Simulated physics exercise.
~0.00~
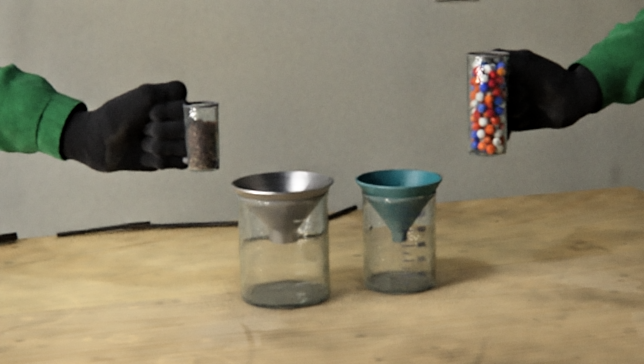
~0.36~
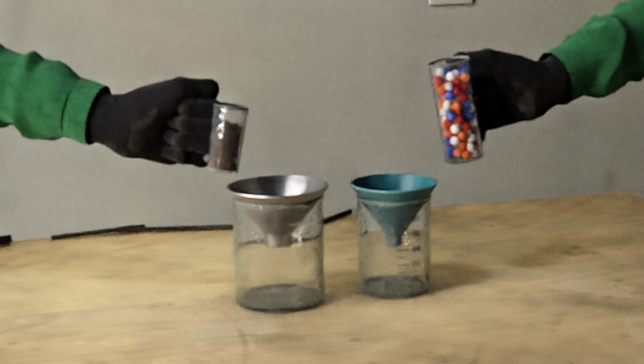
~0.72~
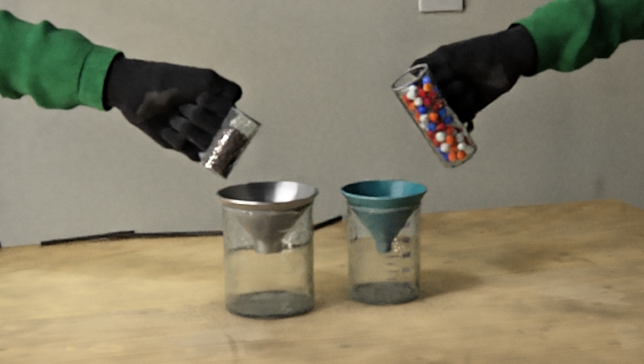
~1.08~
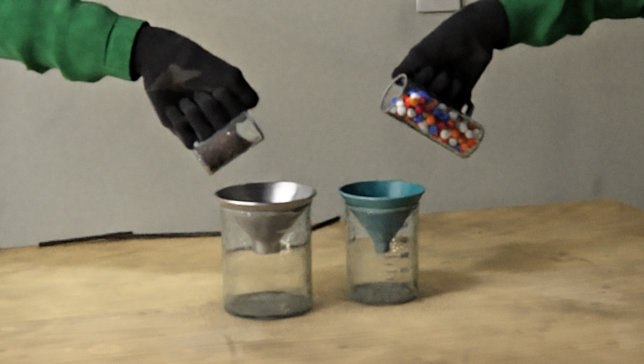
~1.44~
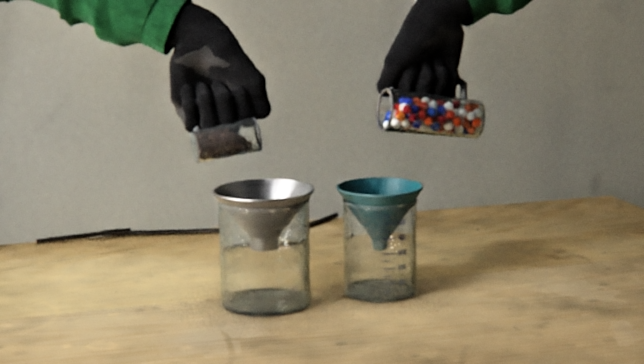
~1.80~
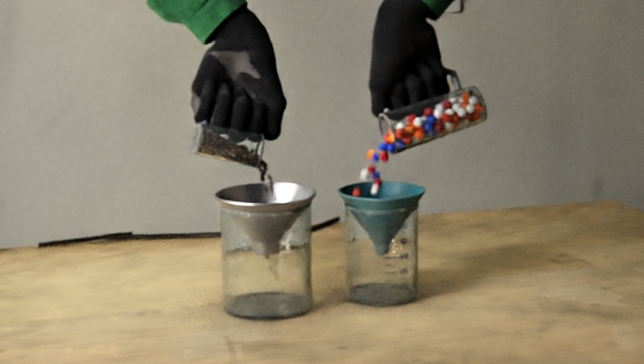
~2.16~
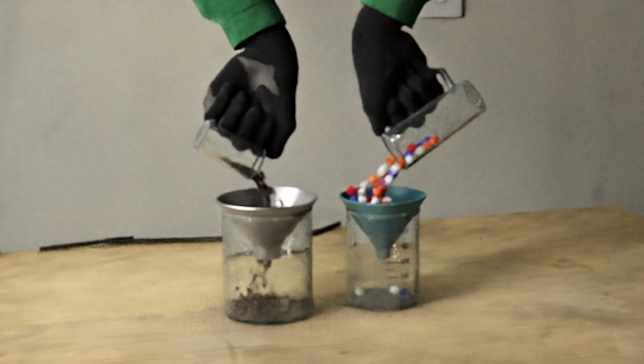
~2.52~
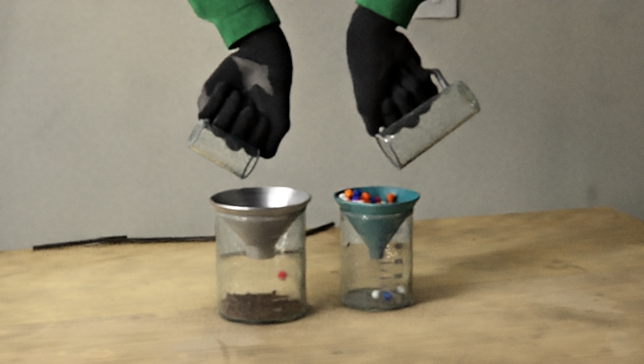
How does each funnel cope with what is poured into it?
The silver funnel on the left lets all the dark grains through into its jar, while the teal funnel on the right jams, with most of the coloured beads stuck in it.
